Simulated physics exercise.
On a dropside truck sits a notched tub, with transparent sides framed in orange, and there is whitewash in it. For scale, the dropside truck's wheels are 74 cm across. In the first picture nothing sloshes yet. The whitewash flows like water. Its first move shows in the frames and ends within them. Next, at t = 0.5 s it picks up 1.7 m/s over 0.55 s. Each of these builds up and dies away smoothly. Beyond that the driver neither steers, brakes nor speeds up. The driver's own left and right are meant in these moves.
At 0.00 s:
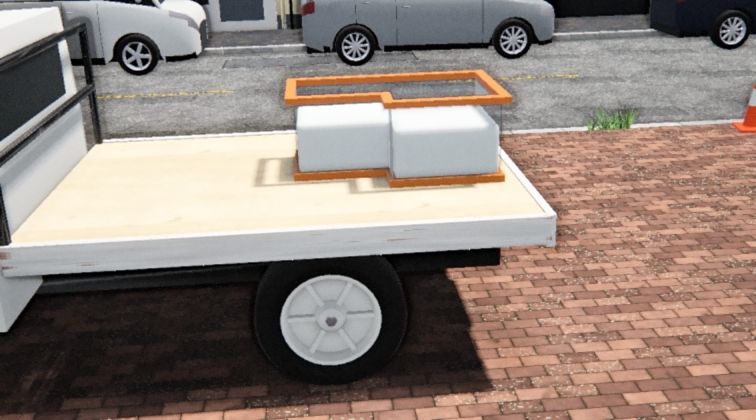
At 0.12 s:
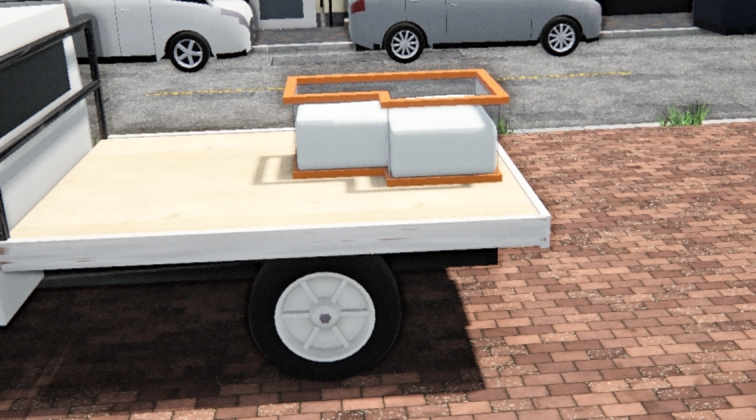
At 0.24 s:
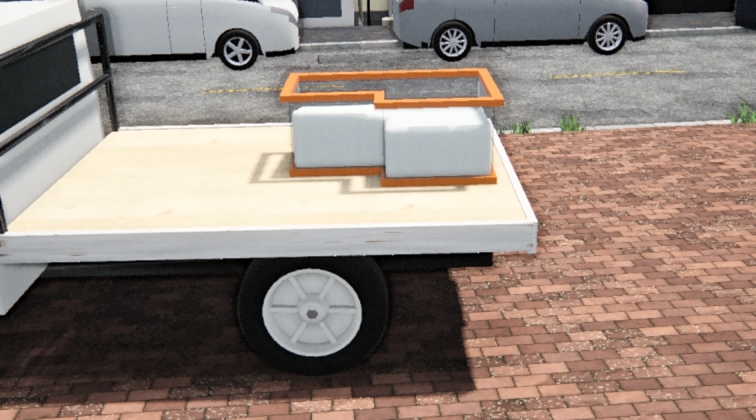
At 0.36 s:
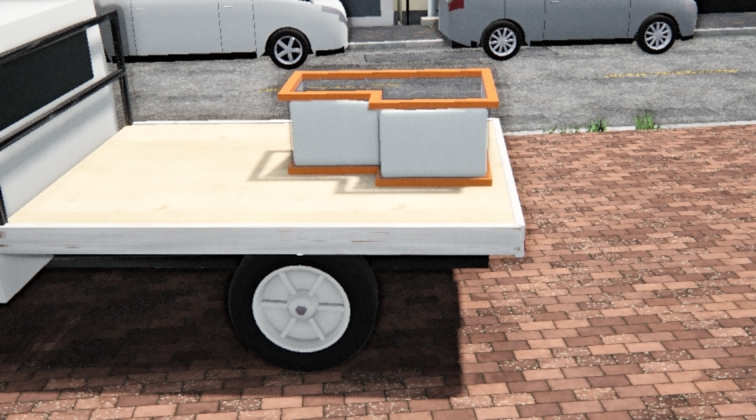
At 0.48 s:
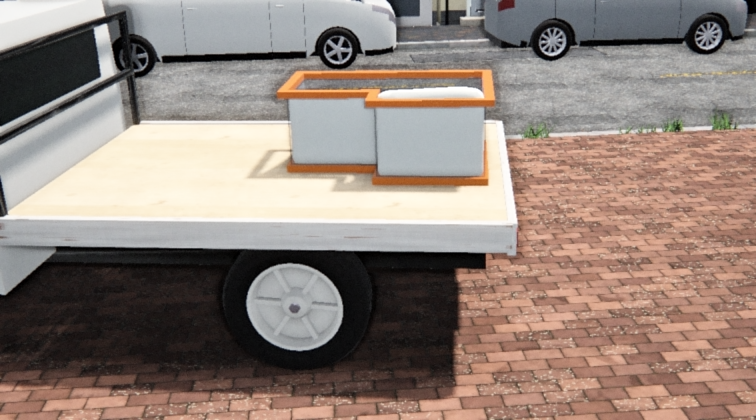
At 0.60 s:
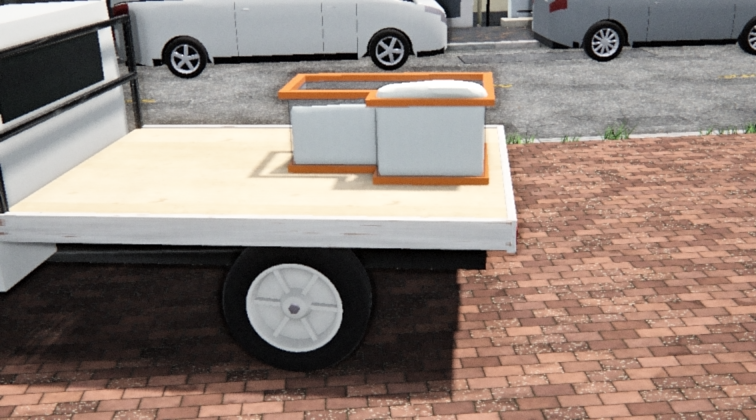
The clip opens on a flatbed truck carrying a notched, orange-framed tub of white liquid lying flat, while parked cars slide rightward behind it. The liquid then climbs steeply up the near side, and finally it mounds highest at the tub's right end as the level at the left drops slightly.
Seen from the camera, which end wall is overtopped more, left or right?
More leaves at the right one.
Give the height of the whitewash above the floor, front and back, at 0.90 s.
Front 8 cm, back 56 cm.
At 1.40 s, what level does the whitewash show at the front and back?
About 8 cm in front and 32 cm behind.
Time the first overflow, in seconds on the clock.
Near 0.9 s.
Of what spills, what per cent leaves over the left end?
About 10 per cent.
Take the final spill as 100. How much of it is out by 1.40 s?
About 70 per cent.
After 0.90 s front 9 cm, middle 23 cm, back 57 cm above the floor; the loss stands at 1 per cent, over the near side and the right end.
After 1.40 s front 8 cm, middle 34 cm, back 32 cm above the floor; the loss stands at 8 per cent, over the right end, a little elsewhere.
After 1.90 s front 45 cm, middle 20 cm, back 17 cm above the floor; the loss stands at 10 per cent, over the right end, a little elsewhere.
After 4.03 s the loss stands at 11 per cent, over the right end, a little elsewhere; the left end has passed 1 per cent and the right end 8.
